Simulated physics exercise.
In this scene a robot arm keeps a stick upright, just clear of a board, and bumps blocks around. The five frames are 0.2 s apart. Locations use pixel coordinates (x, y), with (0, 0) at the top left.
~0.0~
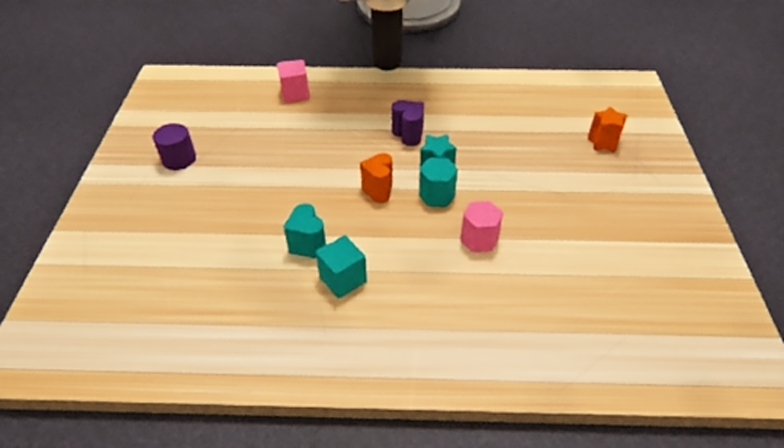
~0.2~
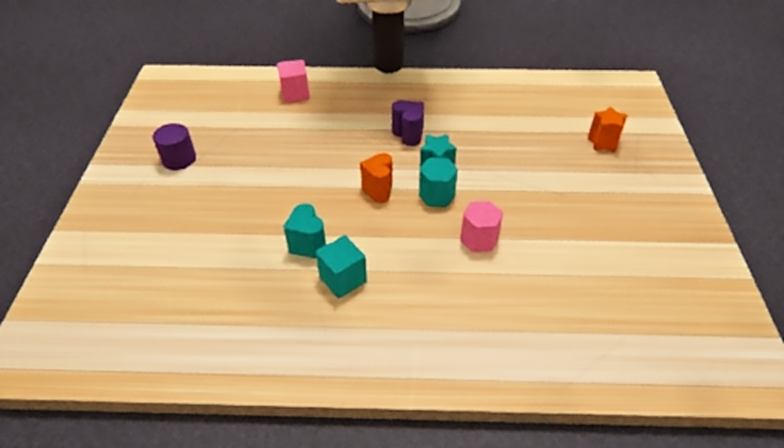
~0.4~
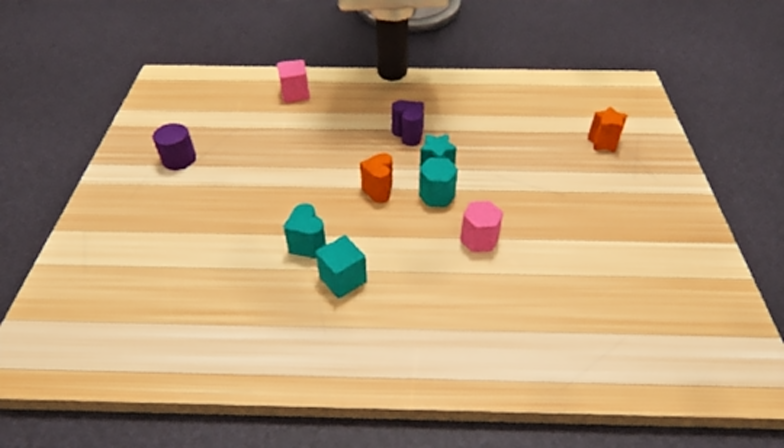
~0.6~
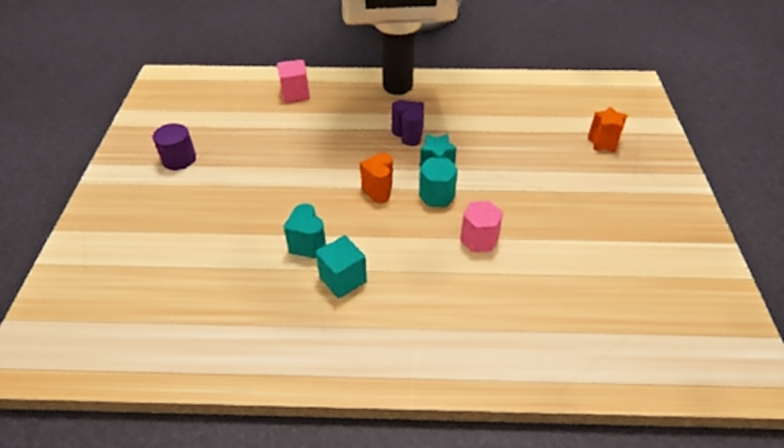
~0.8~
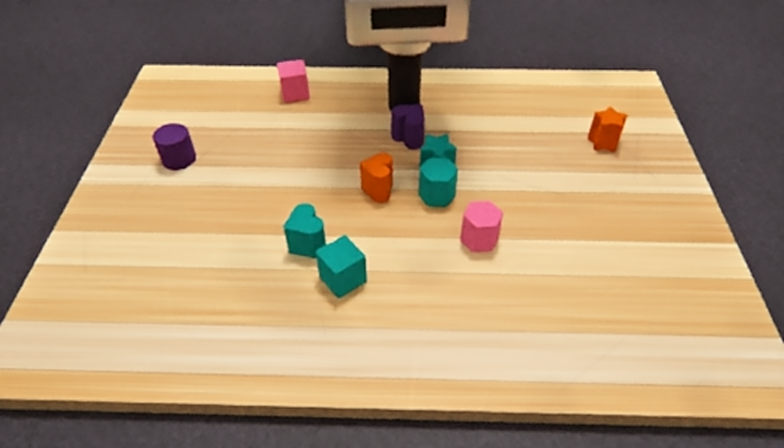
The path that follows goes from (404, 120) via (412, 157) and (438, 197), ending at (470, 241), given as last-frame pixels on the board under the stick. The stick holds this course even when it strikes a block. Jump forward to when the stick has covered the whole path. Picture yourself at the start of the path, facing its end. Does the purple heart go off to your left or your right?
The shift goes right.
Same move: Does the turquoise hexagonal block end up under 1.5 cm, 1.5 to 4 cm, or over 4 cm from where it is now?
Once the path ends, it will sit over 4 cm from where it is now.
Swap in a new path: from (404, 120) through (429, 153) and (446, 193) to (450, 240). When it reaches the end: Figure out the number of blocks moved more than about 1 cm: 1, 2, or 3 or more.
3 or more.
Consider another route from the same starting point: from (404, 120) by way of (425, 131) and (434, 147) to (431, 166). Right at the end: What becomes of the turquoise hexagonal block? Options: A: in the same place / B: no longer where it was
Option B.
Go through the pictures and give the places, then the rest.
In the first picture, stick tip at (387, 64); block tops, purple heart at (409, 108); turquoise star block at (438, 144); turquoise hexagonal block at (439, 169); pink hexagonal block at (483, 213).
In the second picture, stick at (389, 66); blocks unchanged.
In the third picture, stick at (392, 74); blocks unchanged.
In the fourth picture, stick at (398, 87); blocks unchanged.
In the fifth picture, stick at (404, 108); purple heart at (410, 112); turquoise star block at (438, 144); turquoise hexagonal block at (439, 169); pink hexagonal block at (483, 213).
The first path, step by step. One third of the way, stick at (412, 145); purple heart at (422, 152), turned 15° anticlockwise; turquoise star block at (454, 153), turned 20° anticlockwise; turquoise hexagonal block at (443, 175), turned 25° clockwise.
Two thirds of the way, stick at (439, 184); purple heart at (437, 195), turned 15° clockwise; turquoise star block at (471, 163), turned 105° anticlockwise; turquoise hexagonal block at (466, 218), turned 20° anticlockwise; pink hexagonal block at (503, 228).
At the end, stick at (472, 229); purple heart at (431, 214), turned 65° clockwise; turquoise star block at (473, 166), turned 125° anticlockwise; turquoise hexagonal block at (470, 244); pink hexagonal block at (510, 232), turned 25° anticlockwise.
